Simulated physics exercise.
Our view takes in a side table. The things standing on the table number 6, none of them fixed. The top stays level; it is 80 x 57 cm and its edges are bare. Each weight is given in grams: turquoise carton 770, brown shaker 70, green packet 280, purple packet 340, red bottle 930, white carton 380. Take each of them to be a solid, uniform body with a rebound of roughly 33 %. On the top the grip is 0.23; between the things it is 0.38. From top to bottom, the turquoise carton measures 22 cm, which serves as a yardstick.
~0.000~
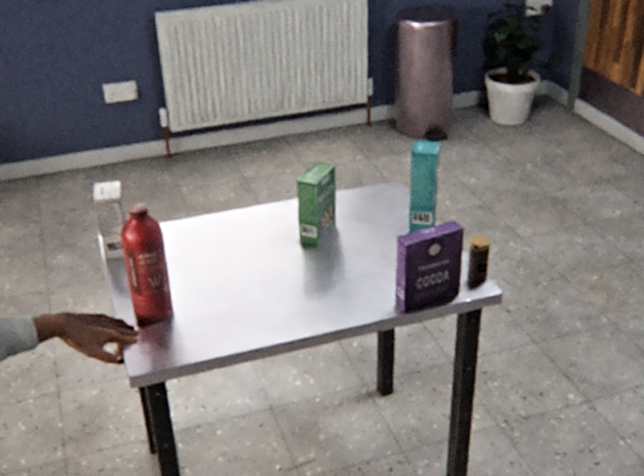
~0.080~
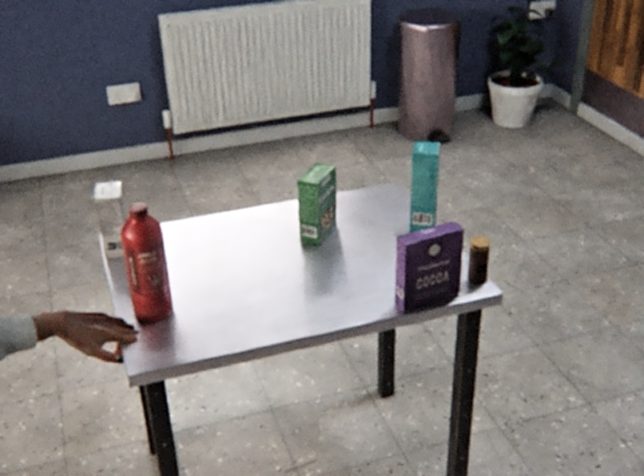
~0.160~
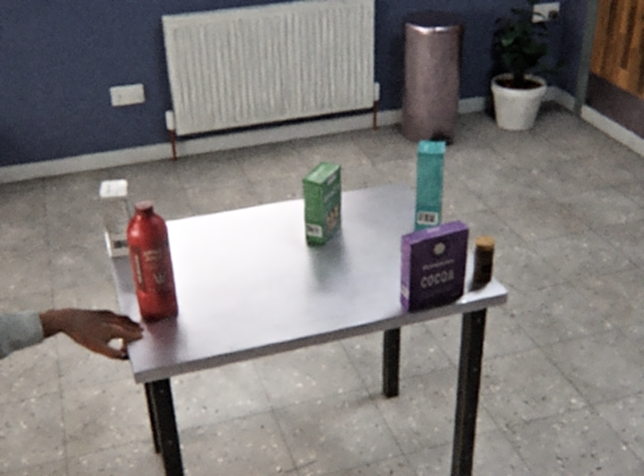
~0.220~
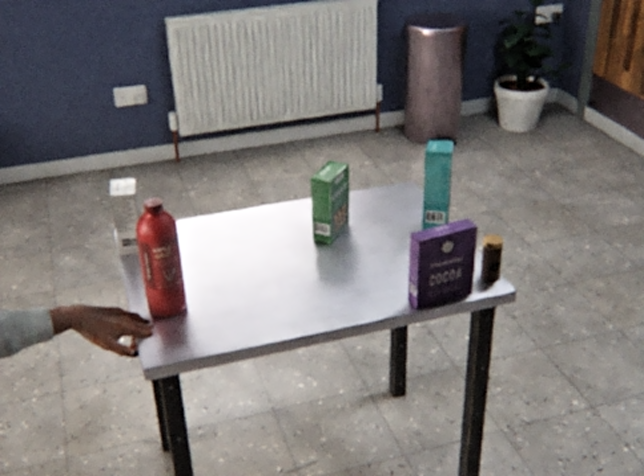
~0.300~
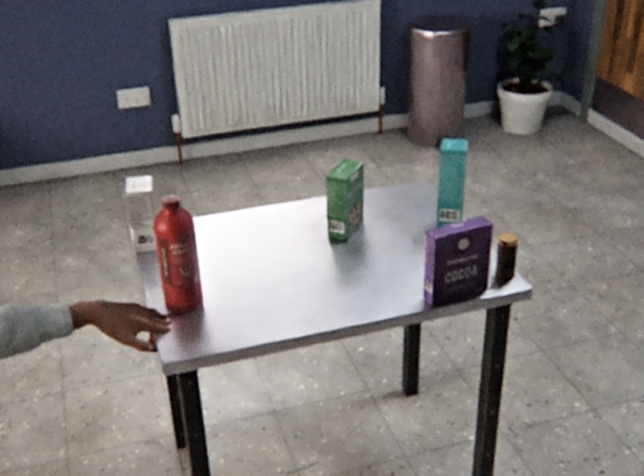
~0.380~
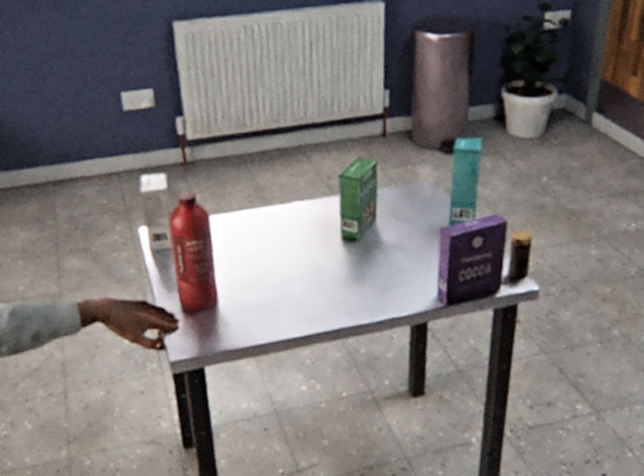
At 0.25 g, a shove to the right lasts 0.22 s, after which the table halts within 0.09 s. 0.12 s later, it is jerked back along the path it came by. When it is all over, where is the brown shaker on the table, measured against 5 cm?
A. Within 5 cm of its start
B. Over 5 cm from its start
(B) Over 5 cm from its start.
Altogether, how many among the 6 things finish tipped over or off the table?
That makes 2.
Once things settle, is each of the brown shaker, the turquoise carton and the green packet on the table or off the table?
Brown shaker: Goes out of bounds; turquoise carton: Goes out of bounds; green packet: Stays in bounds.
After 0.68 s, table shifted 4 cm; brown shaker now off the table; turquoise carton leaning 10°; white carton slid 4 cm.
After 0.98 s, turquoise carton now off the table.
After 1.38 s, things are still on the move.
By the end (1.7 s), off the table, turquoise carton and brown shaker; the other 4 in place, give or take 5 cm.
